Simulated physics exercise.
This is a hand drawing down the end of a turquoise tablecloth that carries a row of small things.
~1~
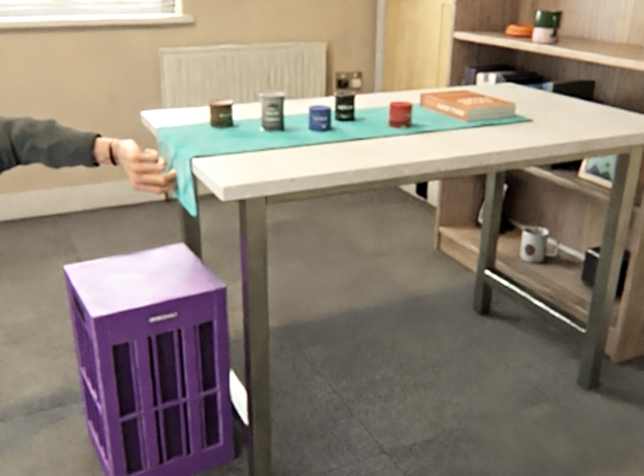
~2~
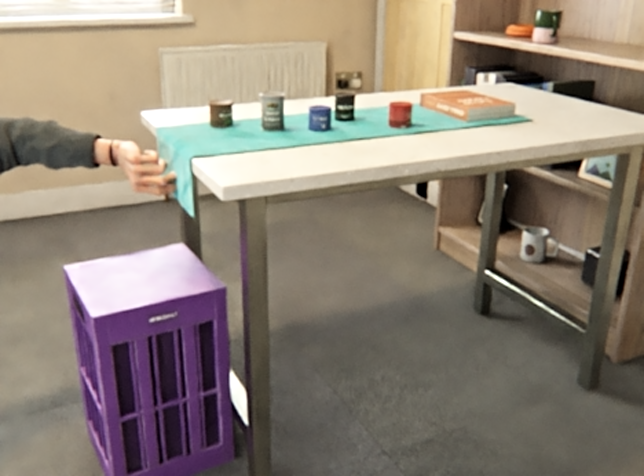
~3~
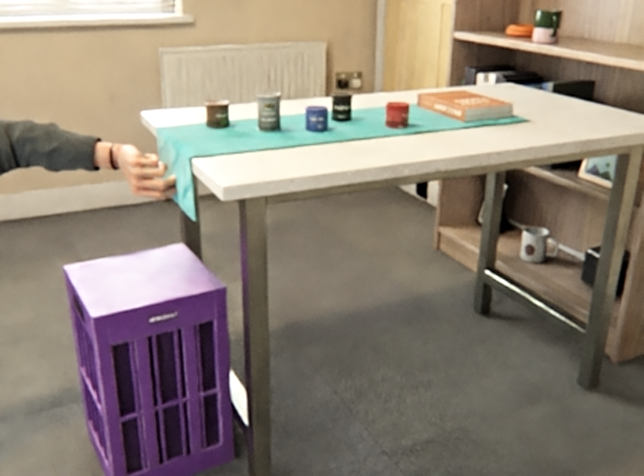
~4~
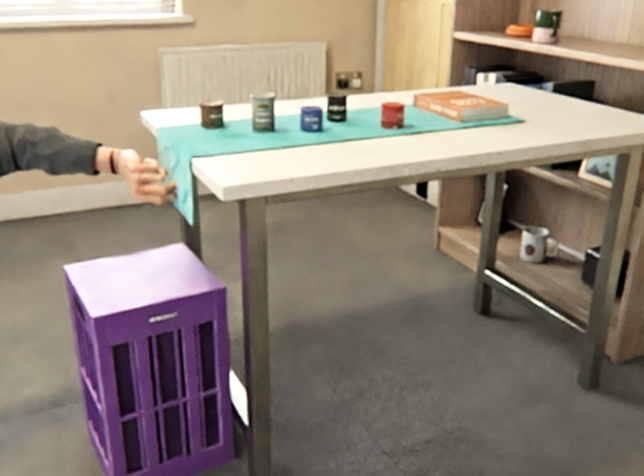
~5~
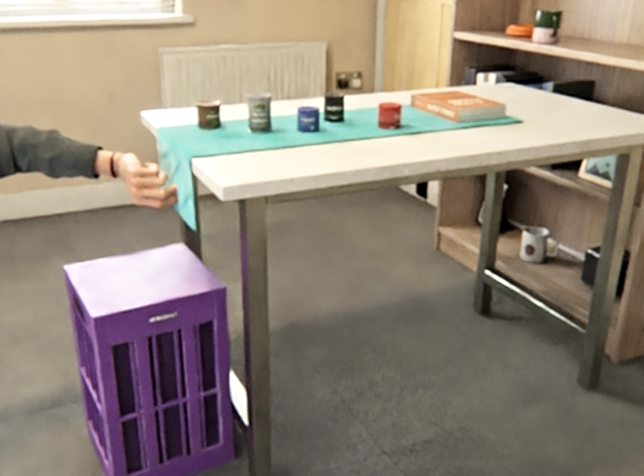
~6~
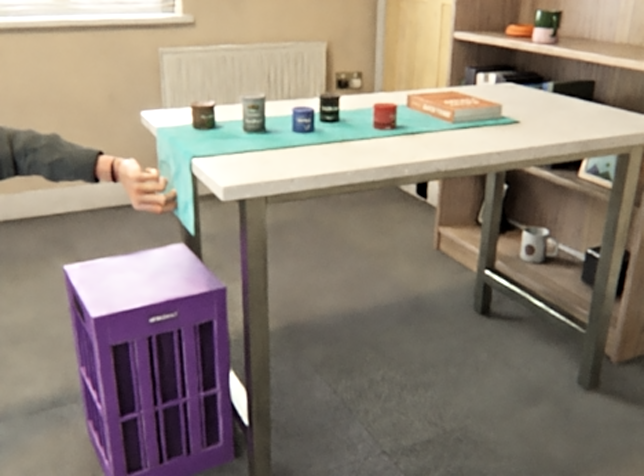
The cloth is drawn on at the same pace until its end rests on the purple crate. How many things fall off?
The desk loses one.
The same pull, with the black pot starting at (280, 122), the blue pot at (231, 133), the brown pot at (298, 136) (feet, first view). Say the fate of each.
The black pot holds on; the blue pot goes over; the brown pot holds on.
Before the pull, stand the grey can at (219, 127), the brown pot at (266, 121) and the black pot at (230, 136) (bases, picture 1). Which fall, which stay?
The grey can falls; the brown pot holds on; the black pot is carried off.
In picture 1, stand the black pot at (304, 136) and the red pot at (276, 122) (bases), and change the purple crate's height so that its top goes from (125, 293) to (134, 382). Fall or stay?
The black pot is carried off; the red pot falls.
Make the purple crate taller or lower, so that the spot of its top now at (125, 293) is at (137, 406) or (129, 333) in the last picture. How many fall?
In that case 4 and 2.
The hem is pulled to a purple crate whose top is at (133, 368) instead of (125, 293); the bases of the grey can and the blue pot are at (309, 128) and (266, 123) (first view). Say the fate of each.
The grey can goes over, the blue pot goes over.
Early on, hem near (178, 245); all still up.
Midway, hem on the crate; brown pot gone.
Finally, hem on the crate; brown pot gone. The count of fallen things is one.
